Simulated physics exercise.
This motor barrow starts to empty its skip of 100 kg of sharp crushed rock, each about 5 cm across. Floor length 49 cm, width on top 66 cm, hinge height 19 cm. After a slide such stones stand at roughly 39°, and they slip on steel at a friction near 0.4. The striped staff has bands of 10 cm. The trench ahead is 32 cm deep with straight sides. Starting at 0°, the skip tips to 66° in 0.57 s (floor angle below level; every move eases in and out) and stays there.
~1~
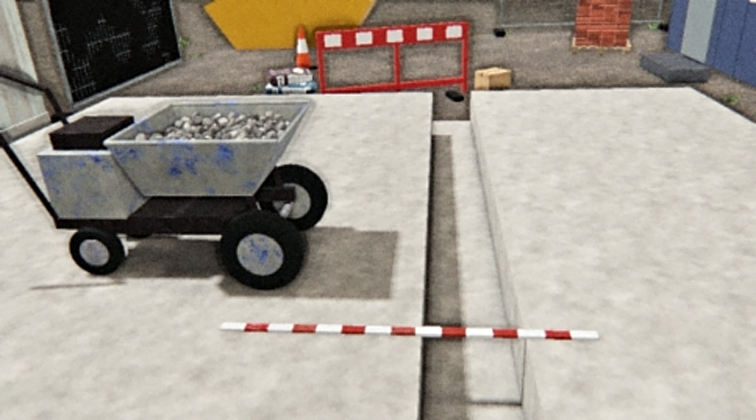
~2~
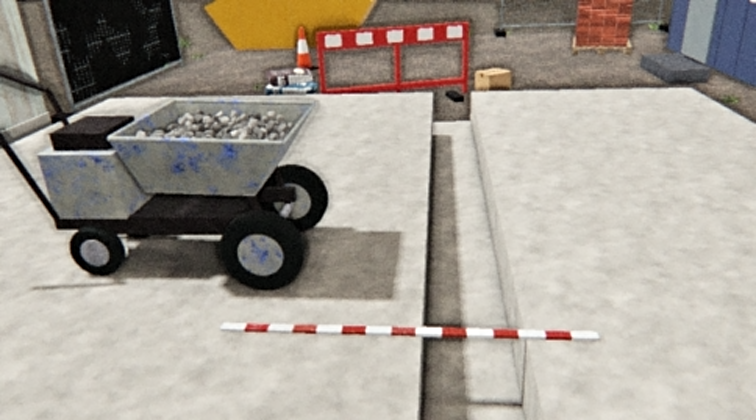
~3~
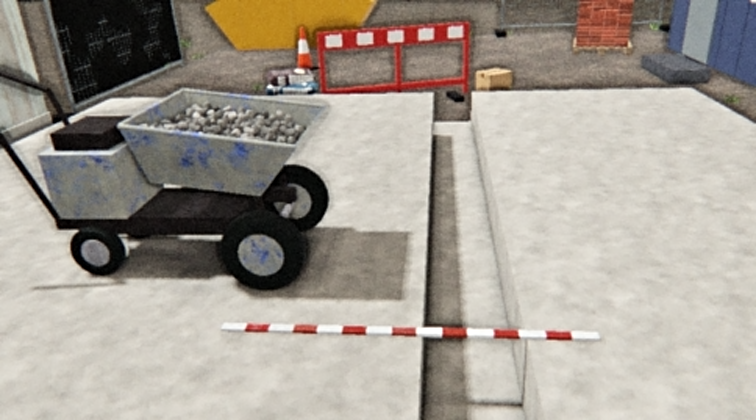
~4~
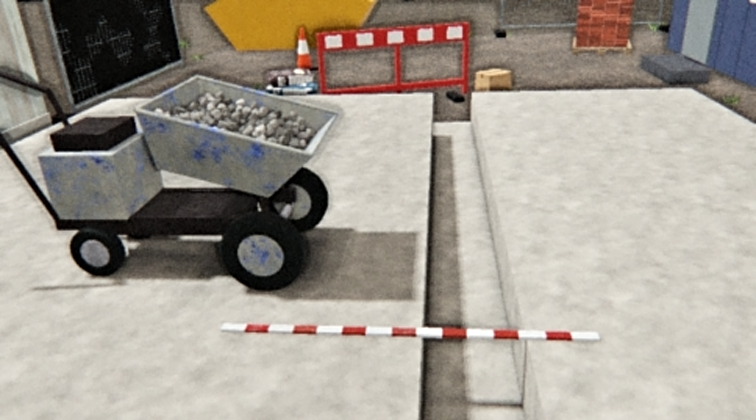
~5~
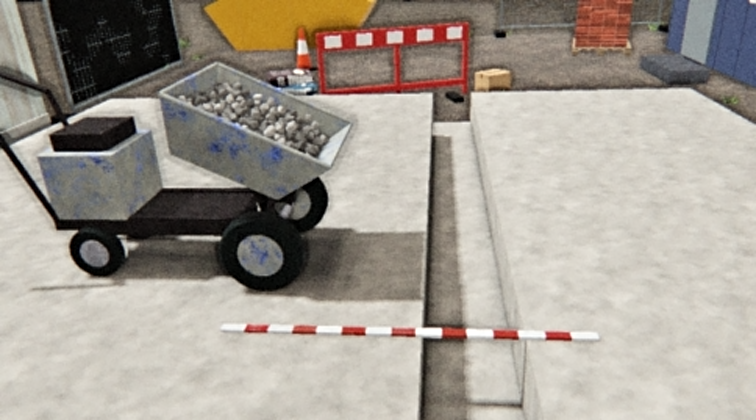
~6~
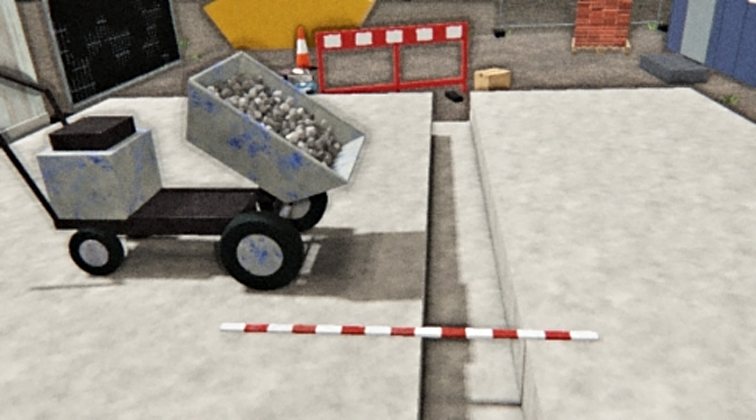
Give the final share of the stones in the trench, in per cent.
Some 52 per cent of it.
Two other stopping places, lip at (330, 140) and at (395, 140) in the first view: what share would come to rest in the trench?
Near 50 per cent from the first place, 15 from the second.
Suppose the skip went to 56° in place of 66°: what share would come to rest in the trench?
Then about 30 per cent.
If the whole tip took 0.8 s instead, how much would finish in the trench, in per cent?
It would be near 40 per cent.
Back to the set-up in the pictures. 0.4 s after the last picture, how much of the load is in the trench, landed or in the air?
Some 5 per cent.
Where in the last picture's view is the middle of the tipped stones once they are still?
Around (469, 304).
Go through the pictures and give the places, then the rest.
In the first picture, lip at (278, 142), floor tilted 0°, highest stones at (227, 124).
In the second picture, lip at (283, 143), floor tilted 2°, highest stones at (222, 122).
In the third picture, the skip is at 8°, its lip at (295, 147); the top of the load is at (204, 114).
In the fourth picture, lip at (312, 156), floor tilted 16°, highest stones at (209, 102).
In the fifth picture, lip at (331, 168), floor tilted 25°, highest stones at (224, 91).
In the sixth picture, lip at (347, 183), floor tilted 36°, highest stones at (239, 83).
Then, 0.1 s after the last picture the floor is at 56°, 100 % in the skip; the foremost stones are at (359, 185).
Then, 0.4 s after the last picture the floor is at 66°, 83 % in the skip, 10 % short of the trench, 7 % in the trench; the foremost stones are at (450, 269).
Then, 0.7 s after the last picture the floor is at 66°, 45 % in the skip, 10 % short of the trench, 45 % in the trench; the foremost stones are at (511, 274).
Then, 2.7 s after the last picture the floor is at 66°, 36 % in the skip, 12 % short of the trench, 52 % in the trench; the foremost stones are at (525, 289).
